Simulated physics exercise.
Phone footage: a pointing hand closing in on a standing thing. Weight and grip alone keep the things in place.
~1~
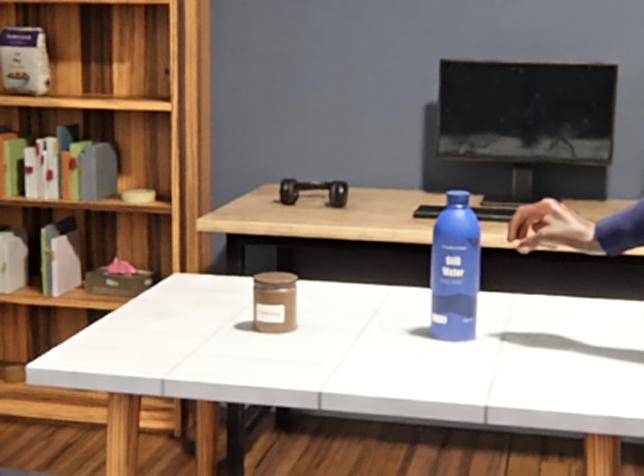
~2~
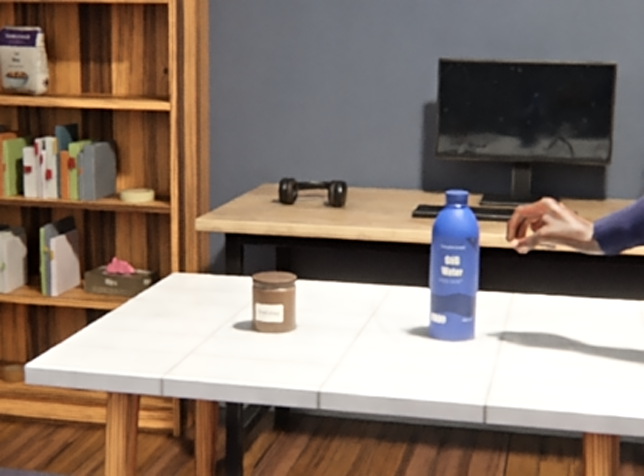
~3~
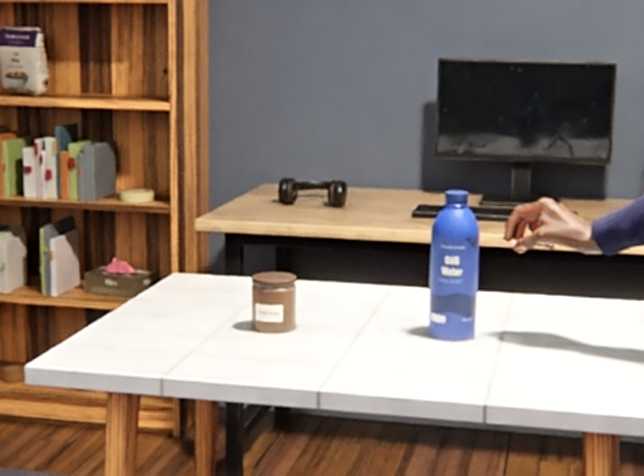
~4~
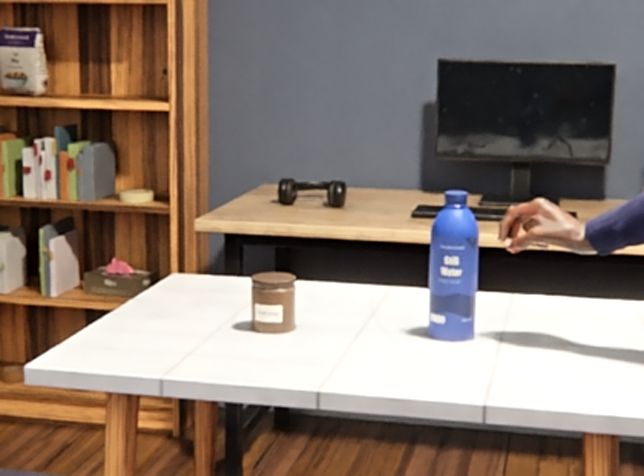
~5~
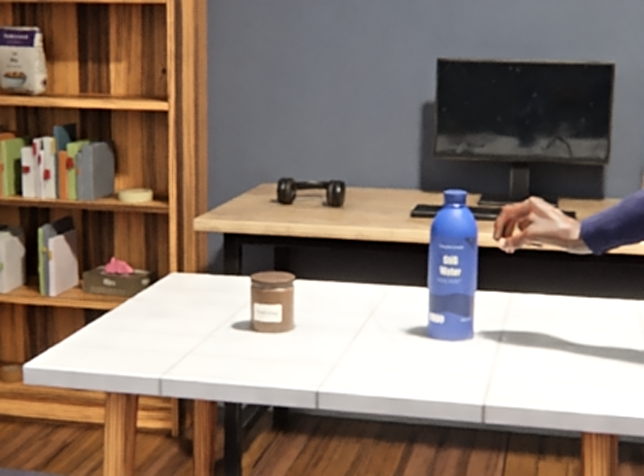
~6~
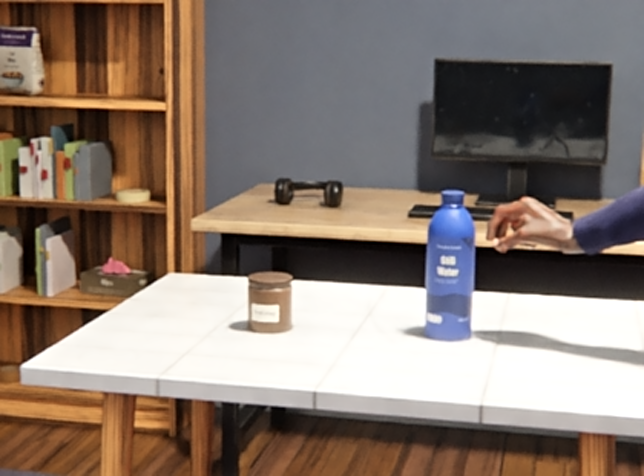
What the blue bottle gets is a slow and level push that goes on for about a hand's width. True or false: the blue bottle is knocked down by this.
True.
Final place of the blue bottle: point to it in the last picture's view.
The object ends up somewhere near (364, 296).
Then, 1.00 s later than the last frame, blue bottle tilted by 49° near (387, 269).
Then, 1.20 s later than the last frame, blue bottle on its side near (353, 304).
When it is over, lying over on the table, blue bottle. End places, in pixels of the last picture, blue bottle near (364, 296).
